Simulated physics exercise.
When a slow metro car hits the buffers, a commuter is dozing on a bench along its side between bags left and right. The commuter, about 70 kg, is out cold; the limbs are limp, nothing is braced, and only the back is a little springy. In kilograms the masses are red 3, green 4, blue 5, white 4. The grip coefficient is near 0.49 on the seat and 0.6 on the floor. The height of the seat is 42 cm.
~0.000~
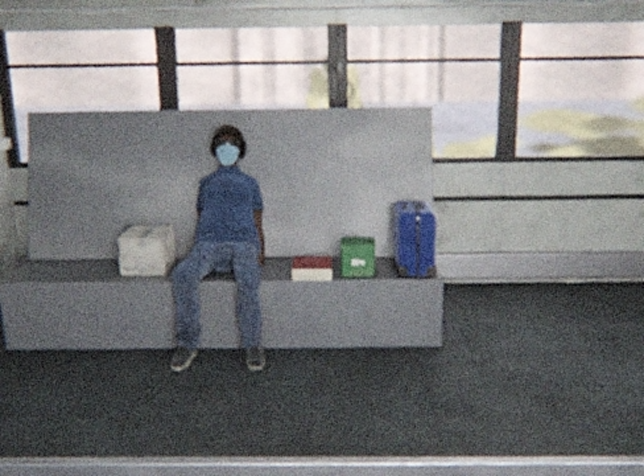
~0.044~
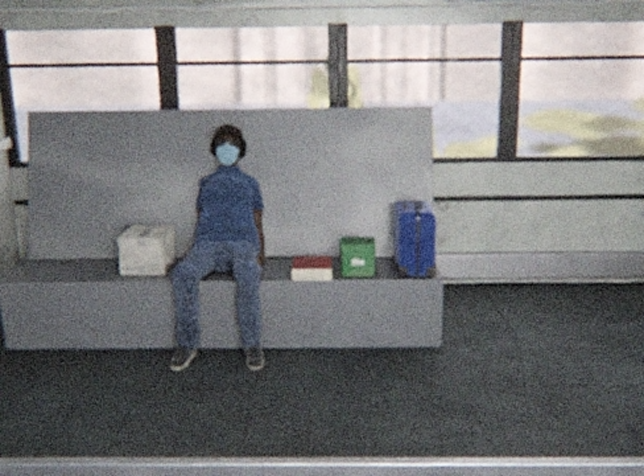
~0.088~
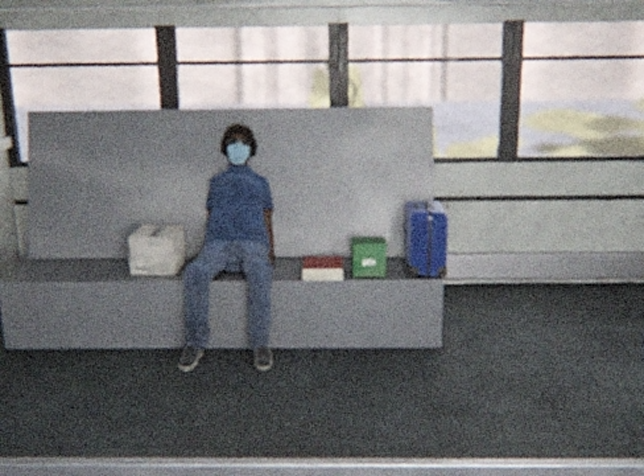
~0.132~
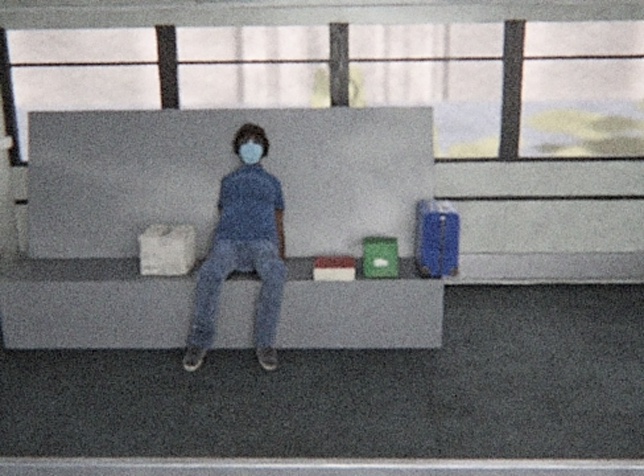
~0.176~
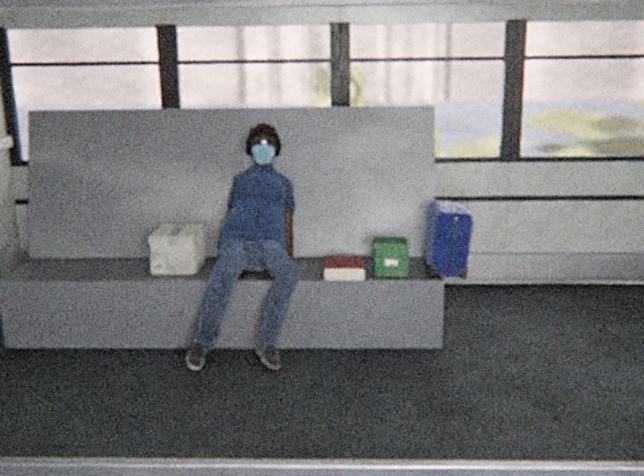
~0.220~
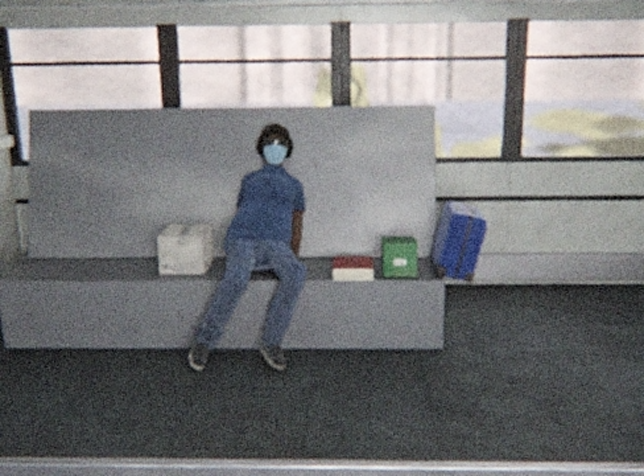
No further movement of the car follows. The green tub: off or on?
On.
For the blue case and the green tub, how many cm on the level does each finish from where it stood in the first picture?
For the blue case it is 70, for the green tub it is 35.
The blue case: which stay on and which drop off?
Blue case falls off.
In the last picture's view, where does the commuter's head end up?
It ends up at about (385, 245).
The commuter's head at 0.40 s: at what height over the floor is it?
About 110 cm up.
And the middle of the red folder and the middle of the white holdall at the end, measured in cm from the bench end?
Result: Red folder = 40 cm short, white holdall = 140 cm short.
After 0.40 s the green tub is 15 cm short of the bench end, tilted 0°, near (417, 257) in the last picture's view; the red folder 42 cm short of the bench end, tilted 0°.
After 0.65 s the green tub is 15 cm short of the bench end, tilted 0°, near (417, 257) in the last picture's view; the red folder 42 cm short of the bench end, tilted 0°.
After 1.05 s the green tub is 15 cm short of the bench end, tilted 0°, near (417, 257) in the last picture's view; the red folder 42 cm short of the bench end, tilted 0°.
Final state at 2.7 s, red folder stays on; green tub stays on; blue case drops off; white holdall stays on; commuter's hips keep to the seat.
